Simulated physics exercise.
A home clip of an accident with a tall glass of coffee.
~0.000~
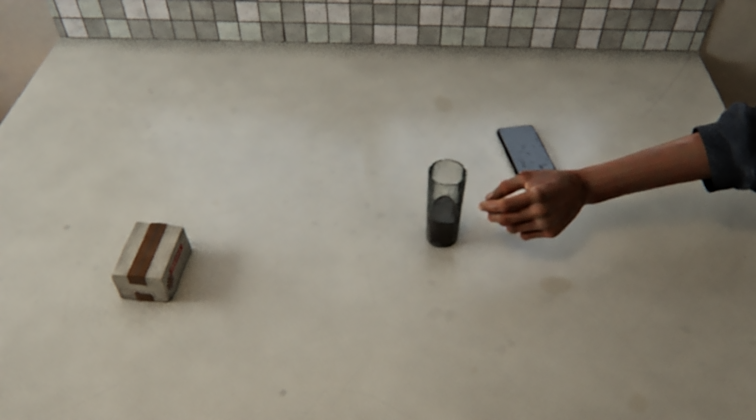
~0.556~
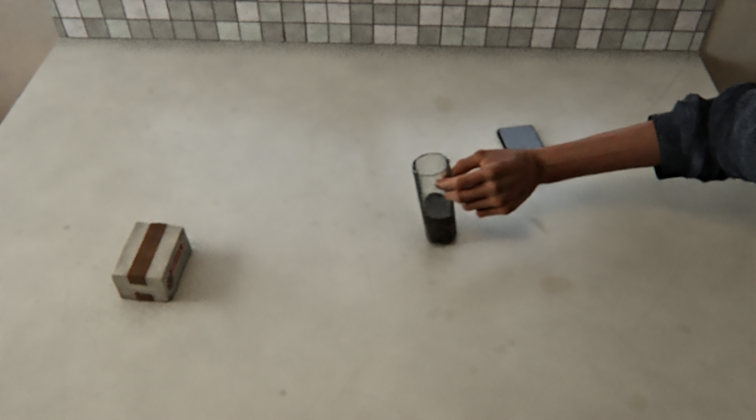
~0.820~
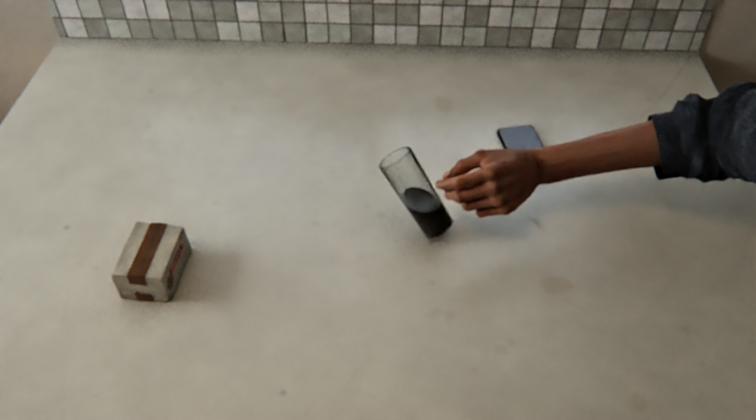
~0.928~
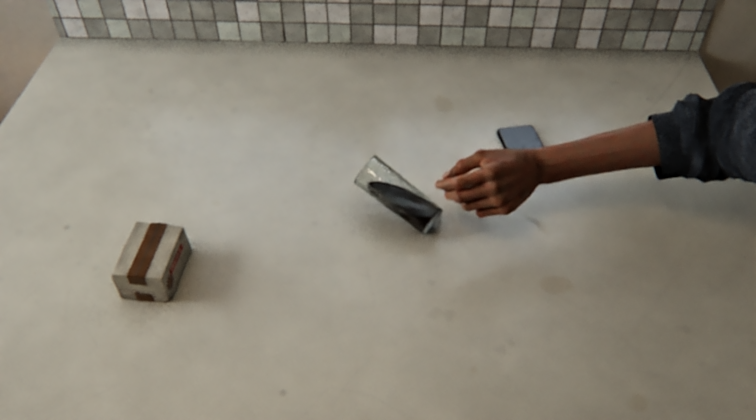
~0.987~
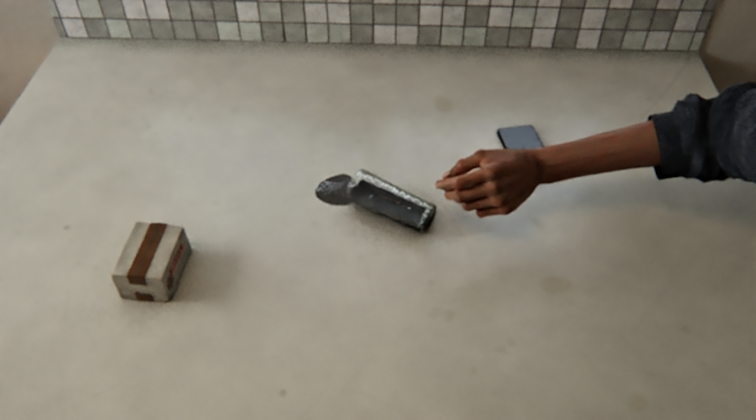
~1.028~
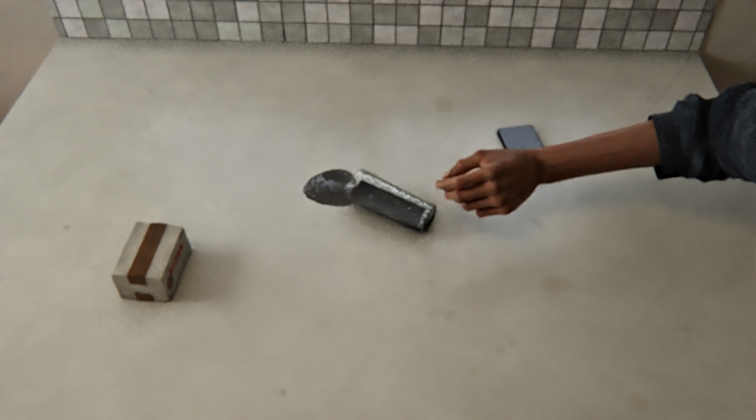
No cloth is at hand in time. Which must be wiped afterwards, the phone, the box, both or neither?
The phone escapes; the box escapes.
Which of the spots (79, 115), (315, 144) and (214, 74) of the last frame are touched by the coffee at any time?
First clear of it, second wet, third untouched.
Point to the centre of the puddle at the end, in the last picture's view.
At about (258, 153).
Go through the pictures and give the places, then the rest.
In the first picture, it stands upright; tall glass (444, 204) about a third full; phone (527, 151); box (148, 249).
In the second picture, the hand pushes it; tall glass about a third full, surface at (437, 208).
In the third picture, it is falling; tall glass (417, 192) tipped 40°; box (148, 249).
In the fourth picture, it is falling; tall glass (397, 194) tipped 70°; phone (527, 151).
In the fifth picture, it is down; tall glass (390, 201) tipped 85°; a puddle starts at (339, 190).
In the sixth picture, it is down; tall glass (390, 201) tipped 85°; a puddle starts at (335, 188); phone (527, 151); box (148, 249).
After 1.4 s, the puddle covers about as much as a plate; the phone is dry; the box is dry.
After 3.6 s, the puddle covers about as much as a plate; the phone is dry; the box is dry.
